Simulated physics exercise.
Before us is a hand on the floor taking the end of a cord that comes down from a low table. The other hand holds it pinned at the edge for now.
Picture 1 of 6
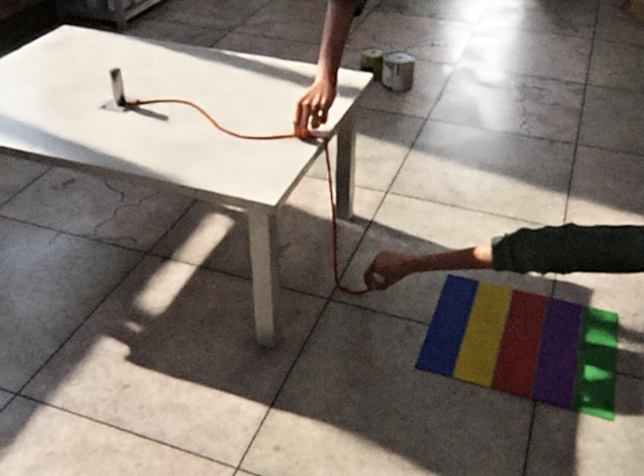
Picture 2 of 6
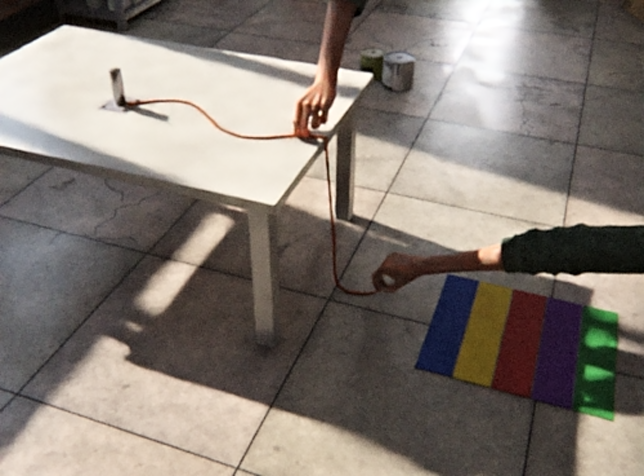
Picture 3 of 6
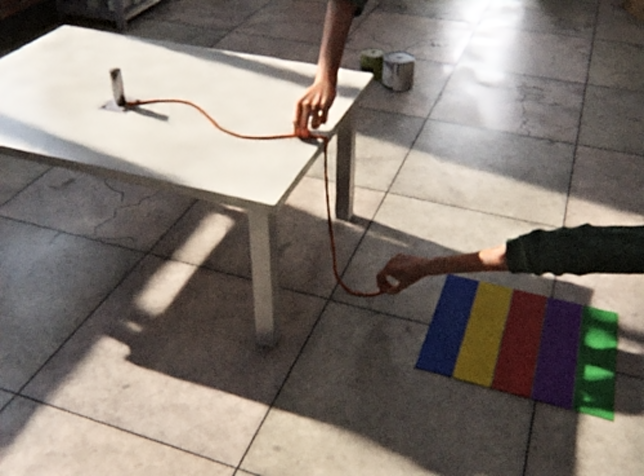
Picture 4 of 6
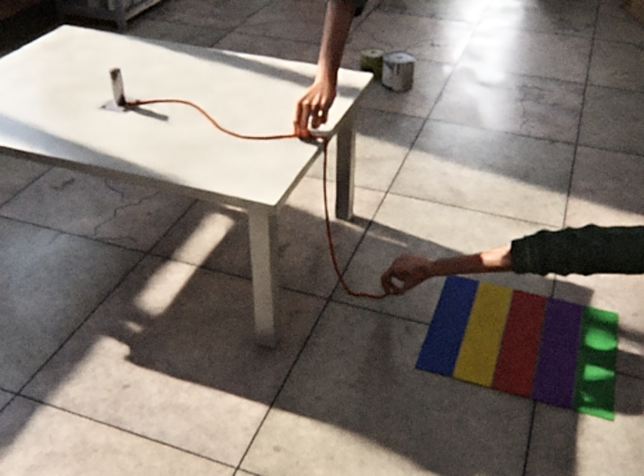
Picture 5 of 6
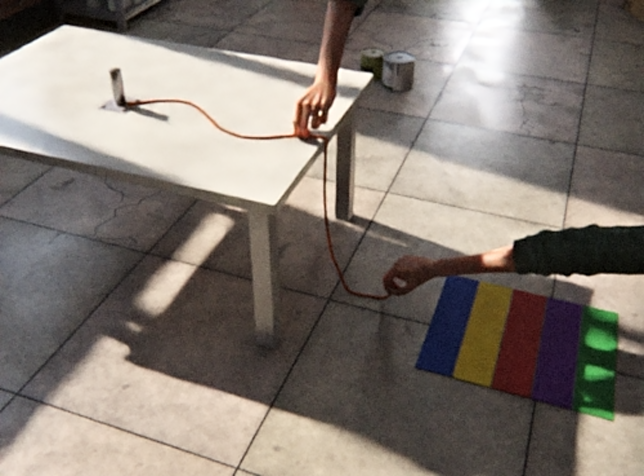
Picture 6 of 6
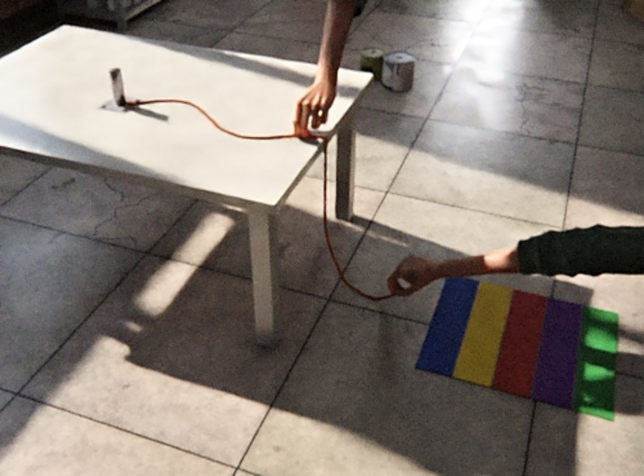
A hand draws the cord's end slightly right while another pins it at the table's edge.
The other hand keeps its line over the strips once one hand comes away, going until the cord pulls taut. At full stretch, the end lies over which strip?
Over the red strip.
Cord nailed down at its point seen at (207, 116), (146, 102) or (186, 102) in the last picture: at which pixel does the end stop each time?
Roughly (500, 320), (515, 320) and (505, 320), in that order.
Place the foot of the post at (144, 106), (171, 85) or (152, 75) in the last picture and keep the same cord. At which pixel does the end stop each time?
Going through the tries, you get (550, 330), then (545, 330), then (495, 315).
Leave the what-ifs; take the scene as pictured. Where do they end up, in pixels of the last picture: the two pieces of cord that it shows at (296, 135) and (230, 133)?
(323, 144) and (260, 128).
Soon after, end near (453, 306); over blue.
Then, end near (495, 317); over yellow.
At full stretch, end near (521, 323); over red. It gets as far as the red strip.
